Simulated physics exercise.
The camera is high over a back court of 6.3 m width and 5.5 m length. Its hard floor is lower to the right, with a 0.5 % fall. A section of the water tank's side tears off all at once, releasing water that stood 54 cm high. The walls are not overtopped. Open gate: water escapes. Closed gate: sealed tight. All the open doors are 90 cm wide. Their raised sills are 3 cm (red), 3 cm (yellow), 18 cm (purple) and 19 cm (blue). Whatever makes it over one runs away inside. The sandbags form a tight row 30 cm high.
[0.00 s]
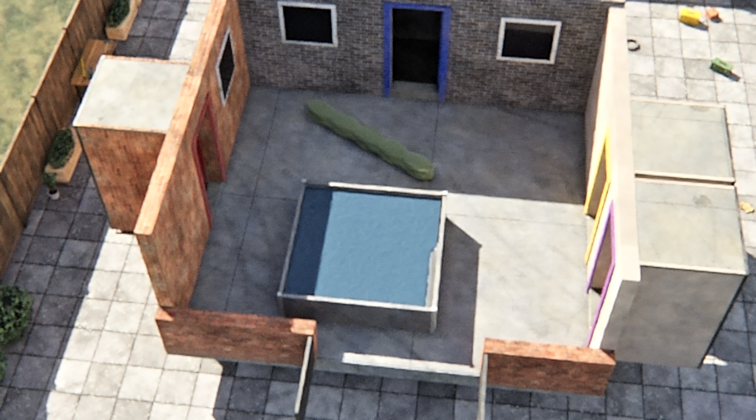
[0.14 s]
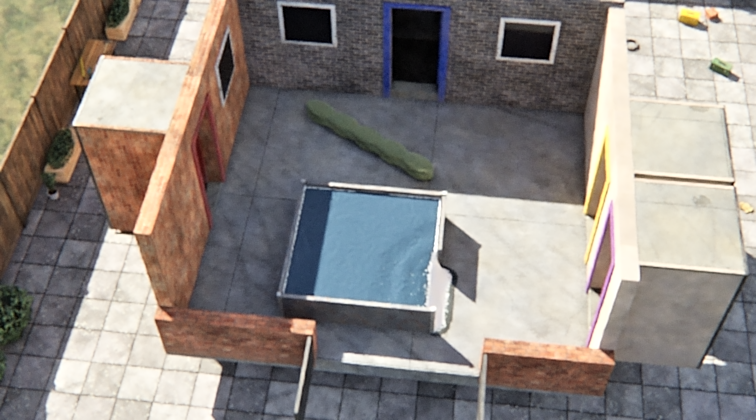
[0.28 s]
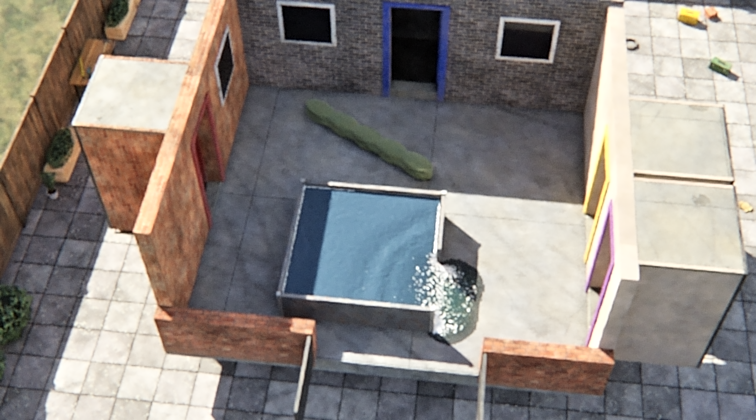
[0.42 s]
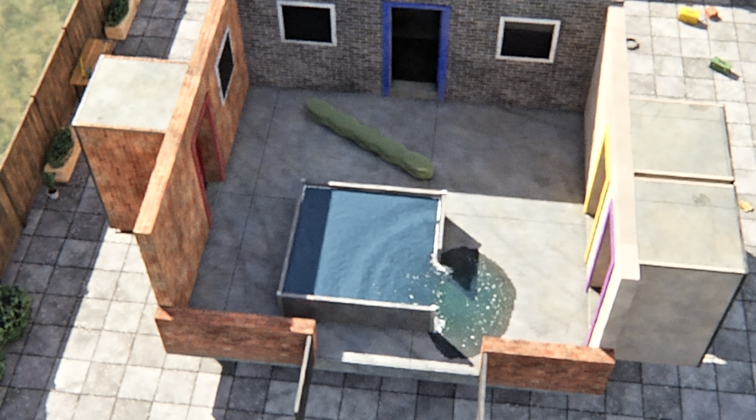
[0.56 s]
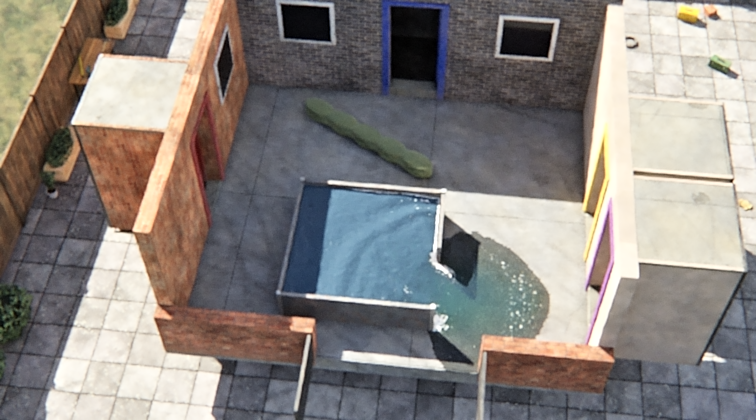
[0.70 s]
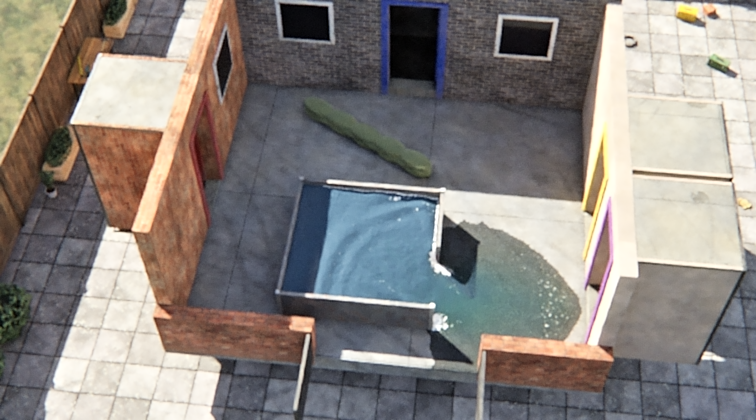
The clip opens on a high view of a walled court, with still water in a square tank and a long green hedge behind it. Part of the tank's right side gives way, and water pours out in a white, foamy burst. It then spreads across the paving in a widening fan, reaching near the right wall.
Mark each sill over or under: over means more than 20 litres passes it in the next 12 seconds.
Red door - under; yellow door - over; purple door - over; blue door - under.
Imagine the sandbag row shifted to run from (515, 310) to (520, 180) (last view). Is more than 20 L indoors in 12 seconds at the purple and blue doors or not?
So the purple door comes out too high while the blue door comes out low enough.
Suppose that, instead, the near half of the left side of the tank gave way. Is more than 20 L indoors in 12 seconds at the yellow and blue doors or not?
Lab note: Vs limit, yellow door limit exceeded; blue door inside limit.
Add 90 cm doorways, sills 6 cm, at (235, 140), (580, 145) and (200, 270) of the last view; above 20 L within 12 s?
Per doorway, in order: Insufficient / sufficient / insufficient.
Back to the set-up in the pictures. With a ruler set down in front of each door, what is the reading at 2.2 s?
You'd get red at 0 cm, yellow at 11 cm, purple at 33 cm, and blue at 0 cm.
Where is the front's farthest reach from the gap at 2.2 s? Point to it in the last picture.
Somewhere near pixel (574, 170).
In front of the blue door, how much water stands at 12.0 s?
Depth: Approx. 11.0 cm.
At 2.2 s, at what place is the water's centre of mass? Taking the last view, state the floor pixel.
Roughly (417, 278) in the last picture.
After 1.4 s water covers 20 % of the floor and is deepest (43 cm) near (577, 368); red door not reached, yellow door 6 cm at the sill, 1 L in, purple door 26 cm at the sill, 10 L in, blue door not reached.
After 2.2 s water covers 20 % of the floor and is deepest (40 cm) near (553, 366); red door not reached, yellow door 11 cm at the sill, 18 L in, purple door 33 cm at the sill, 50 L in, blue door not reached.
After 3.5 s water covers 35 % of the floor and is deepest (26 cm) near (577, 348); red door not reached, yellow door 10 cm at the sill, 65 L in, purple door 26 cm at the sill, 114 L in, blue door not reached.
After 7.0 s water covers 55 % of the floor and is deepest (16 cm) near (574, 132); red door not reached, yellow door 8 cm at the sill, 143 L in, purple door 15 cm at the sill, 137 L in, blue door 7 cm at the sill, 0 L in.
After 12.0 s water covers 85 % of the floor and is deepest (13 cm) near (495, 111); red door 2 cm at the sill, 0 L in, yellow door 6 cm at the sill, 191 L in, purple door 9 cm at the sill, 138 L in, blue door 11 cm at the sill, 0 L in.
